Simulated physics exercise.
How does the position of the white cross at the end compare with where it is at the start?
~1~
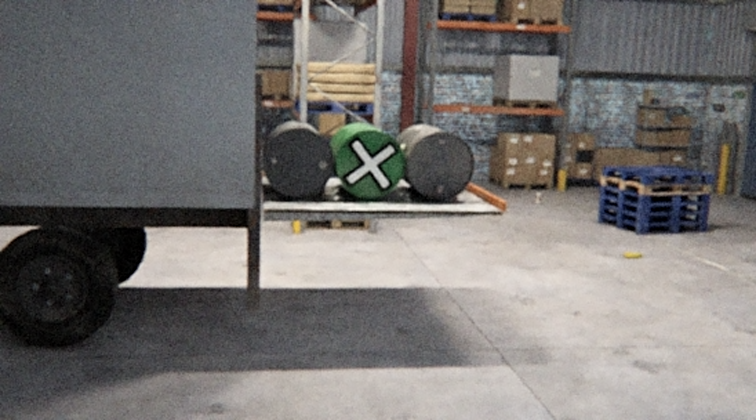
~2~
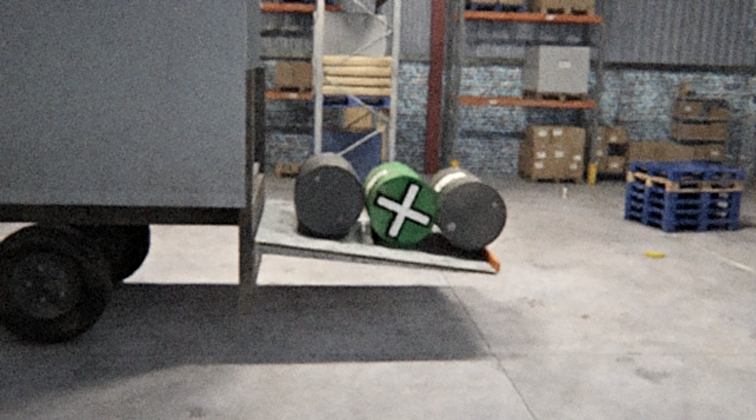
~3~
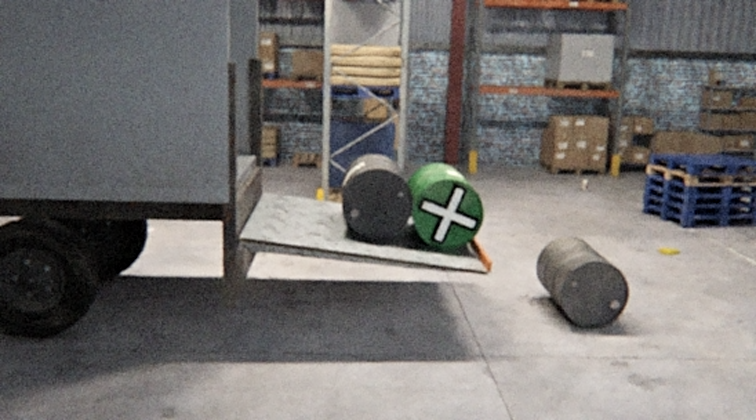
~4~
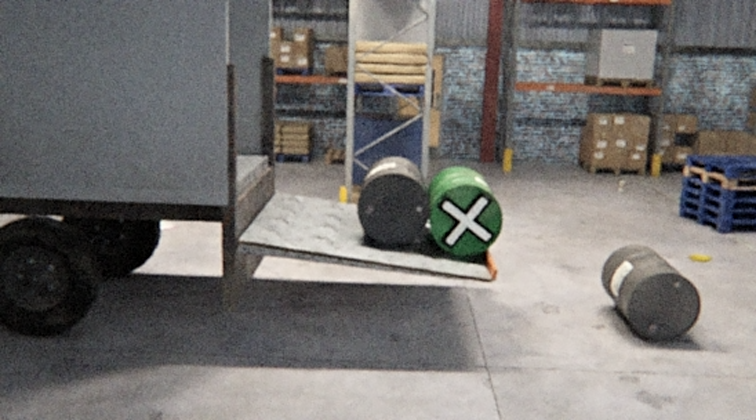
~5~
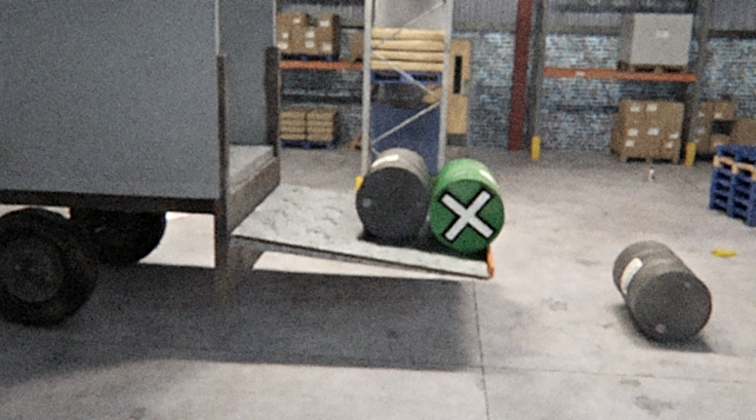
At the start the white cross is around the middle of the raised plate, with a dark drum on each side of its green drum. At the end it is lower and further right, close to the outer edge of the tilted plate.
A tail-lift plate behind a truck sinks and tilts towards its outer edge, sending three drums rolling right. The right-hand dark drum goes over the edge onto the floor, while the white-crossed green drum and the other dark one come to rest on the plate.
